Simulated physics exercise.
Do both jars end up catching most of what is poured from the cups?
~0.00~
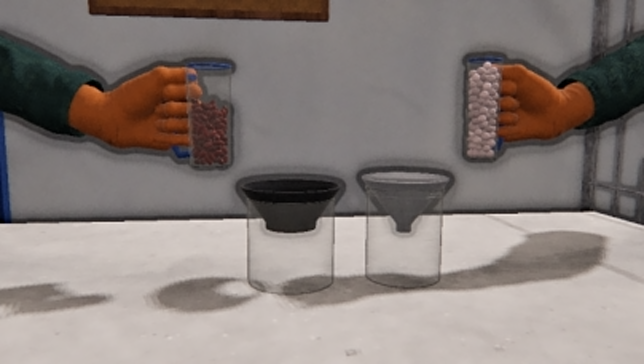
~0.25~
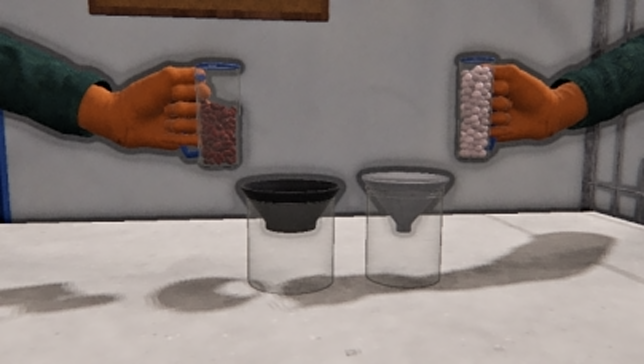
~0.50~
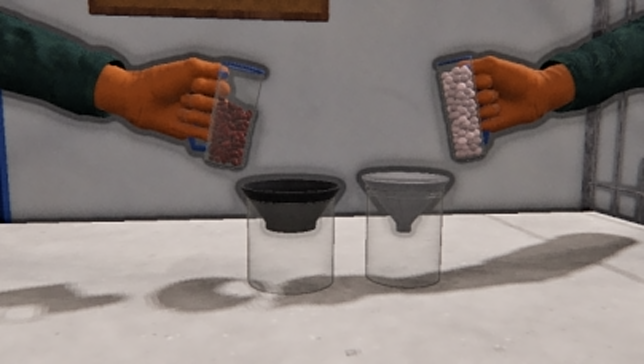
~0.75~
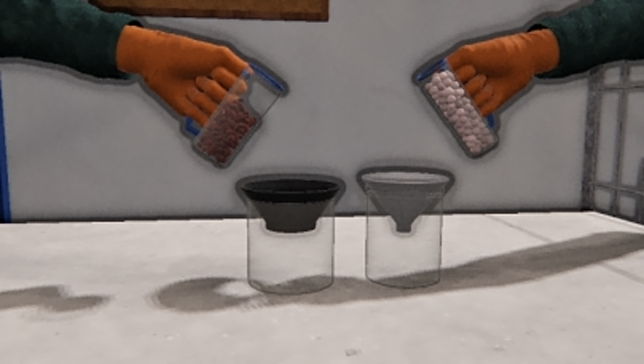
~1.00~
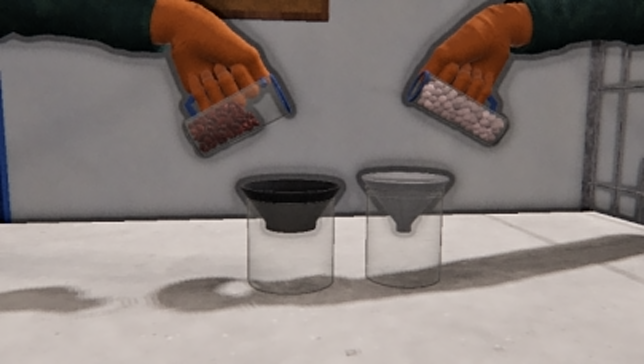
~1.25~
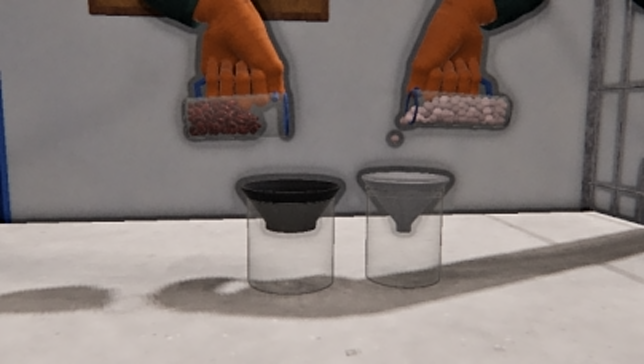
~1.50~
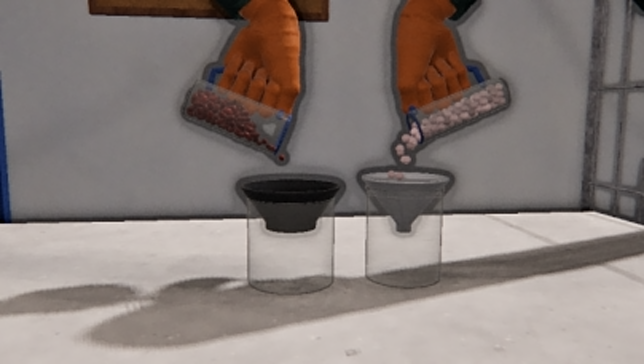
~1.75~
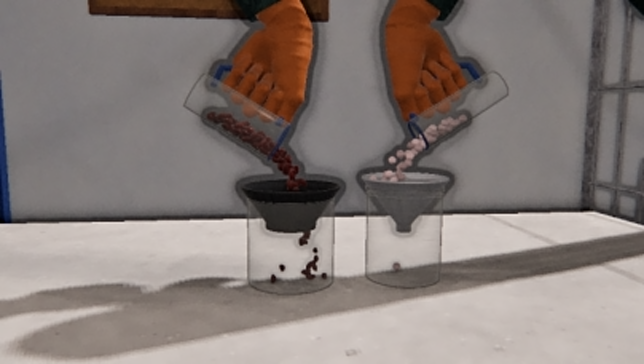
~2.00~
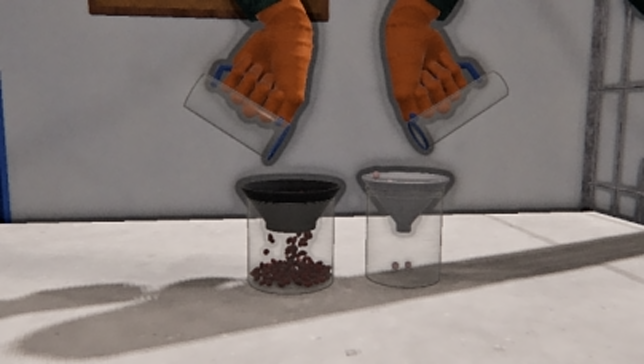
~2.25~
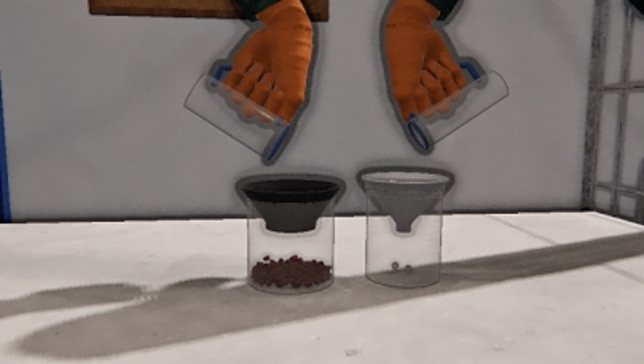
No, only the left jar does, as all the dark red pieces pass through the black funnel. The grey funnel on the right holds back most of the pale pieces and lets just a few drop into its jar.
